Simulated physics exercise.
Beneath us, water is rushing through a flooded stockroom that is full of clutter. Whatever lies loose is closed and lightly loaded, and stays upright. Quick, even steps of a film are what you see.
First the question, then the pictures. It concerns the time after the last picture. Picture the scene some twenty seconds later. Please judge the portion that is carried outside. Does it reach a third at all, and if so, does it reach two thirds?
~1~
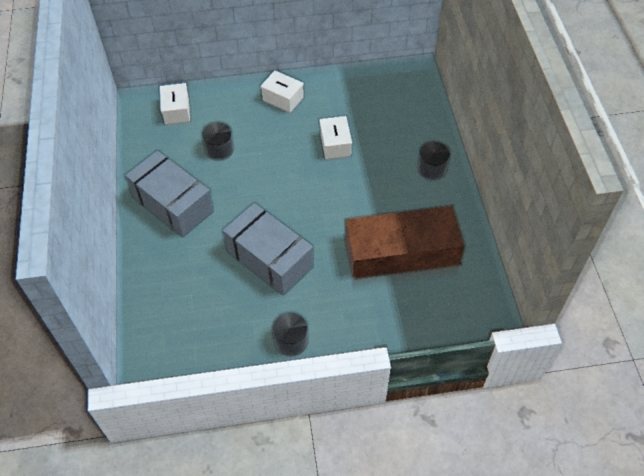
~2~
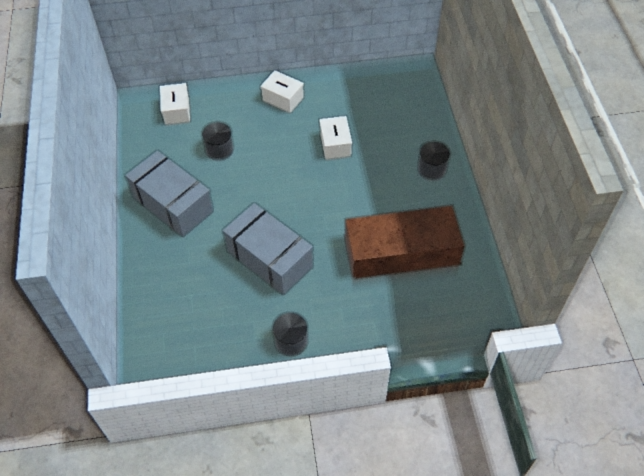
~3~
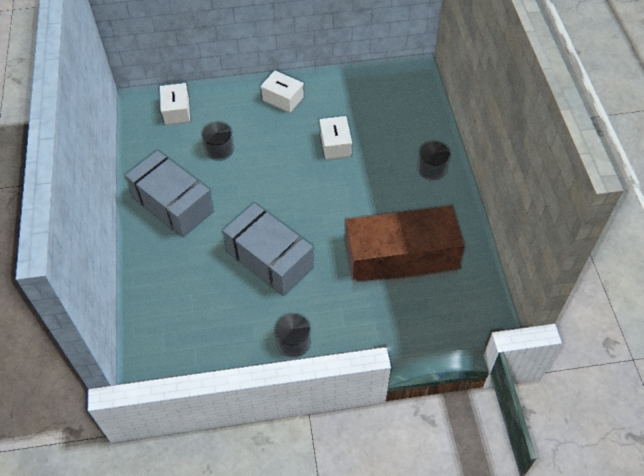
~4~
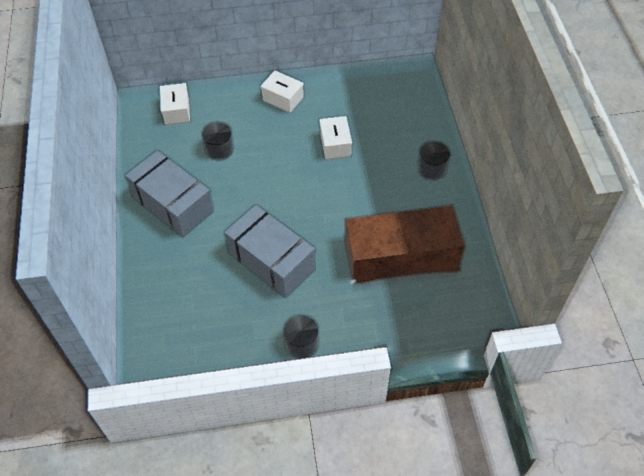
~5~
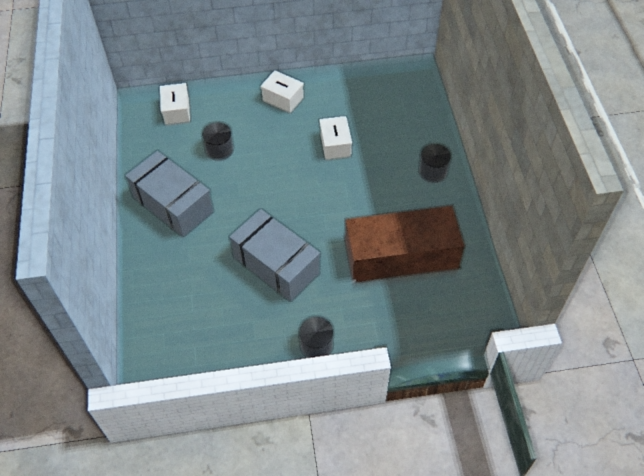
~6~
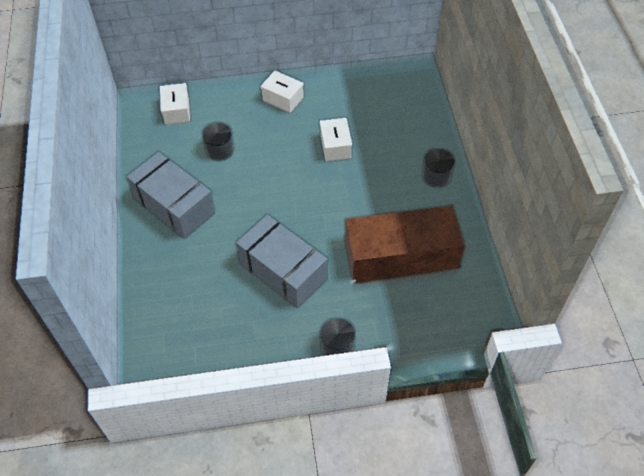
The fraction is going to land in the middle band.
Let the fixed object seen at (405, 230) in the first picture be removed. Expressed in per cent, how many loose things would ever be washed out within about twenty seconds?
Around 50 in a hundred.
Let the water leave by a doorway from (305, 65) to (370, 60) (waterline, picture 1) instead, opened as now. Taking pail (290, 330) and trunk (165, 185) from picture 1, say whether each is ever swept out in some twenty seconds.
In sequence, the two end up trapped and trapped.
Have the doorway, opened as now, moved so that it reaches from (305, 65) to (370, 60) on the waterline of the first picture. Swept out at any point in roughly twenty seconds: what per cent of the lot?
60 per cent or so.
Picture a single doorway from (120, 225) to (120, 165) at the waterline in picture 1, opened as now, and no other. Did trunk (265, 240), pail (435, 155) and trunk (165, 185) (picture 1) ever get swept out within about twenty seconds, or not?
Lab note - object 1: Escaped; object 2: Retained; object 3: Escaped.
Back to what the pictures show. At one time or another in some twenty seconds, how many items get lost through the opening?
The total here is 3.
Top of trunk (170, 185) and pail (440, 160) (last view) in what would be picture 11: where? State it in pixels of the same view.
First object around (177, 209); second object around (475, 204).
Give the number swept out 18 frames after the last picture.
That makes 3.
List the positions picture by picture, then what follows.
The first picture shows a pail at (290, 328), afloat; a trunk at (267, 238), afloat; 0 of 8 have shifted.
The second picture shows a pail at (290, 328), afloat; a trunk at (267, 238), afloat; 0 of 8 have shifted.
The third picture shows a pail at (292, 329) floats; a trunk at (267, 238) floats; 0 of 8 have shifted.
The fourth picture shows a pail at (301, 331), afloat, close to its start; a trunk at (269, 240), afloat; 1 of 8 have shifted.
The fifth picture shows a pail at (316, 332), afloat, close to its start; a trunk at (274, 245) floats, close to its start; 2 of 8 have shifted.
The sixth picture shows a pail at (338, 334) floats, a stride from its start; a trunk at (281, 251), afloat, close to its start; 3 of 8 have shifted.
A moment on, 1 of 8 are out; 7 afloat.
Next, 3 of 8 are out; 5 afloat.
Later, 3 of 8 are out; 5 afloat.
In the end, 3 of 8 are out; 5 afloat.
